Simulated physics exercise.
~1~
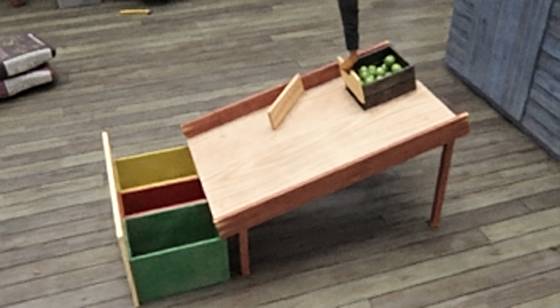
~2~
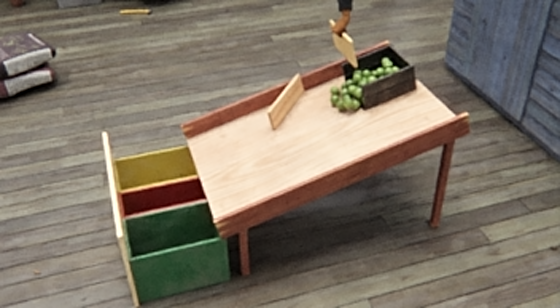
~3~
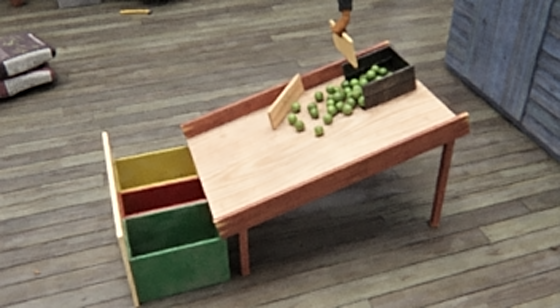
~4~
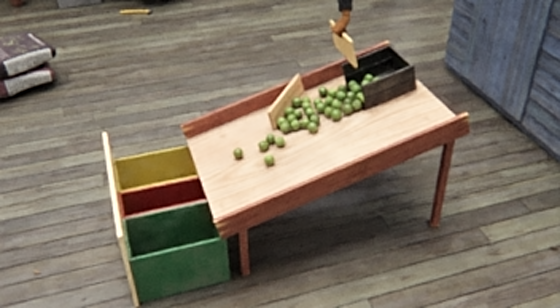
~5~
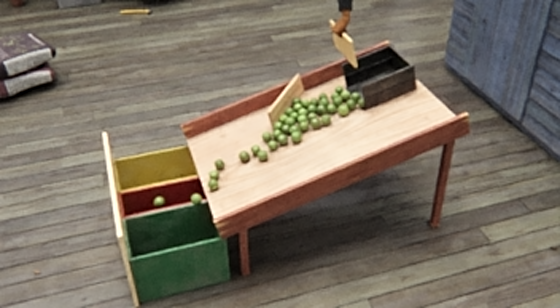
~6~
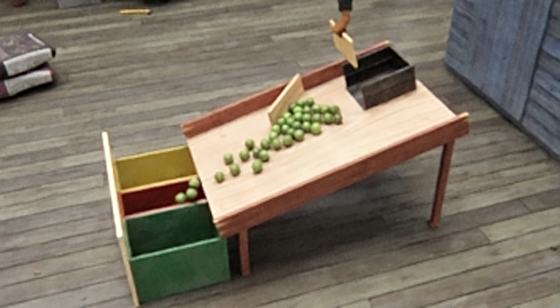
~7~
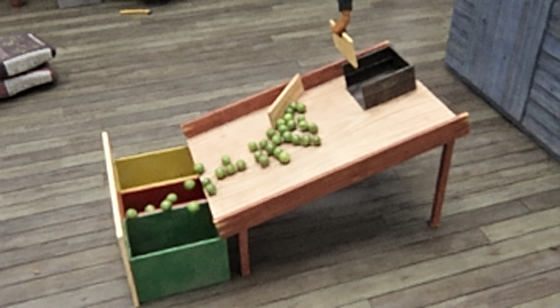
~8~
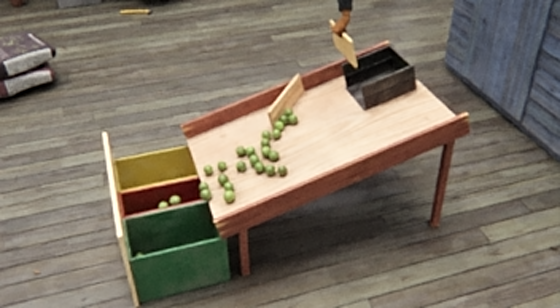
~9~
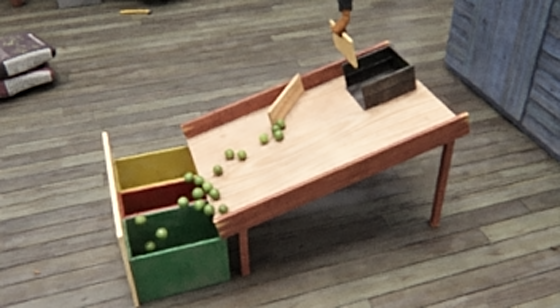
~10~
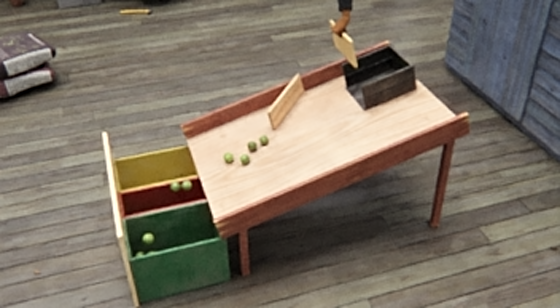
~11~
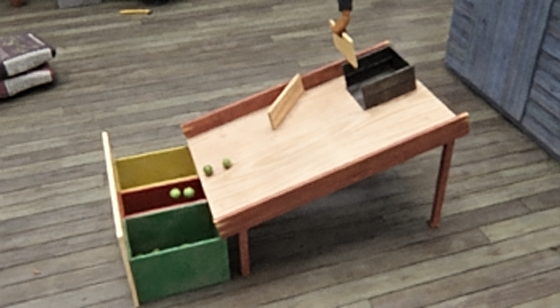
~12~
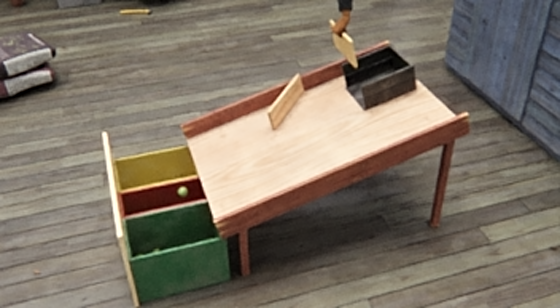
A dark hand or gripper reaches in from the top of a wood-floored room, seen from above, over a sloping pale table with reddish-brown edges. It lifts a small wooden gate from a black pen of green apples at the table's upper right end. The apples spill out and roll down to the left, bunching against an angled board and streaming around its lower end. They drop off the low edge into the open yellow, red and green containers, landing in the red and green ones. The last few stragglers follow, leaving the table and pen empty, with one apple still visible by the red section.
